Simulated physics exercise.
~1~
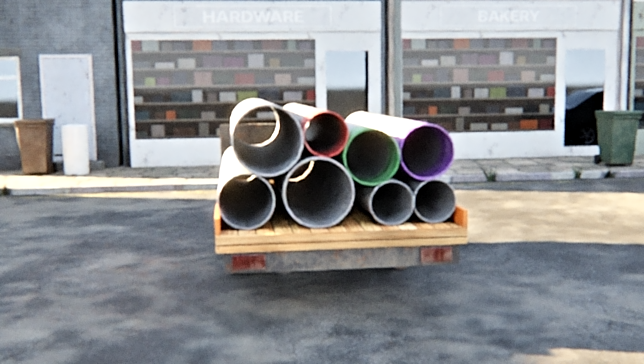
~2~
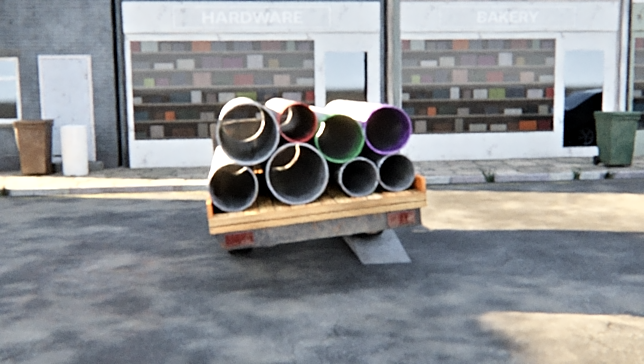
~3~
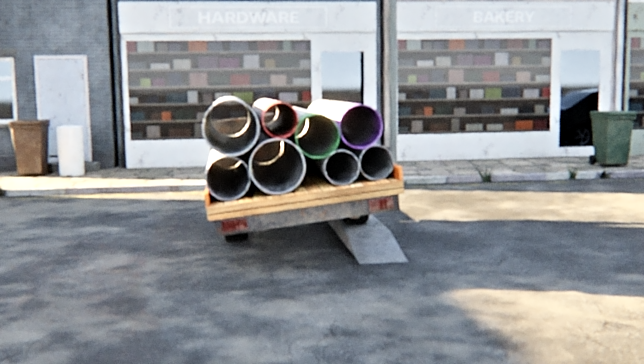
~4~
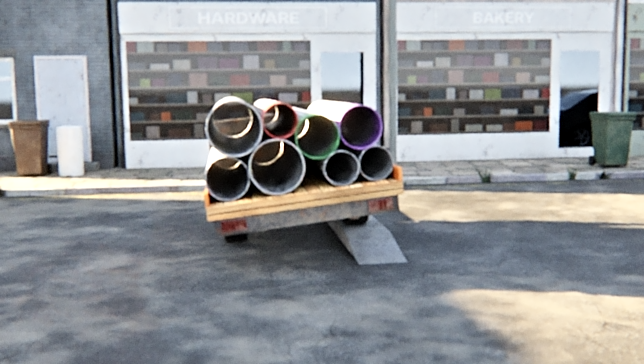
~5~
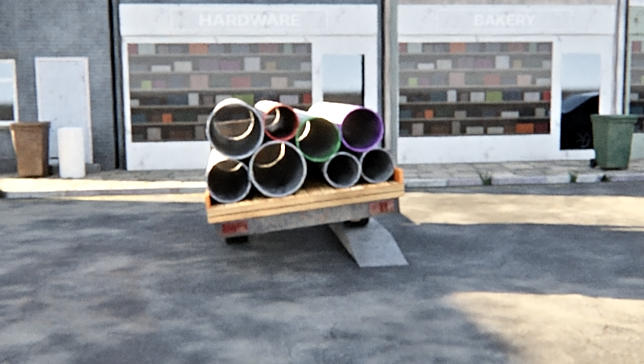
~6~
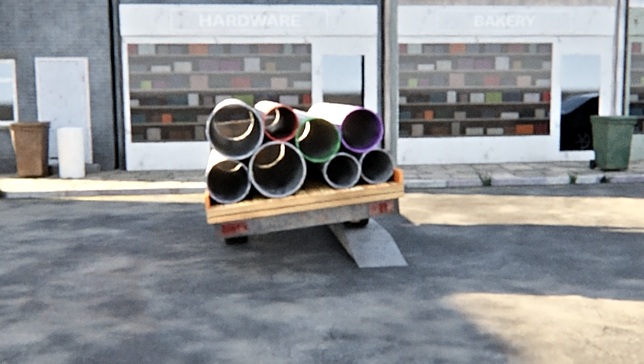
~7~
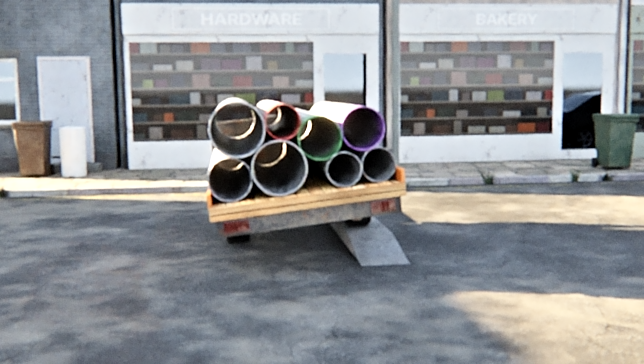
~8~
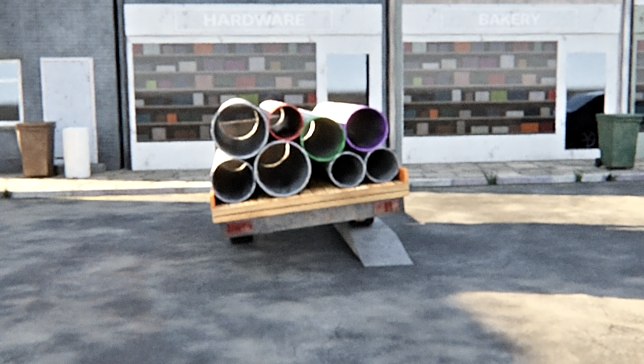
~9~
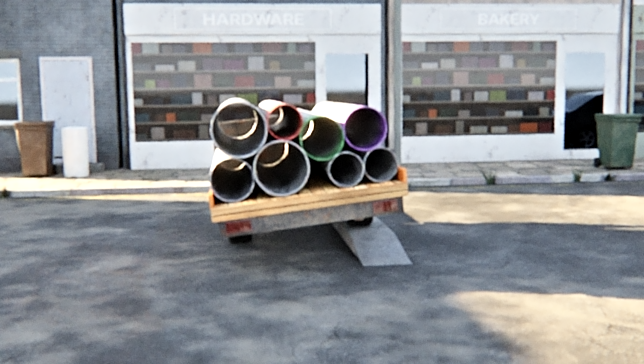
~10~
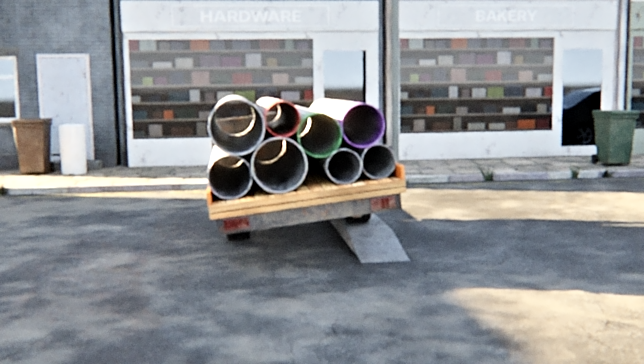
On a street by shops, a trailer tilts left up a ramp, keeping its stacked pipes aboard.
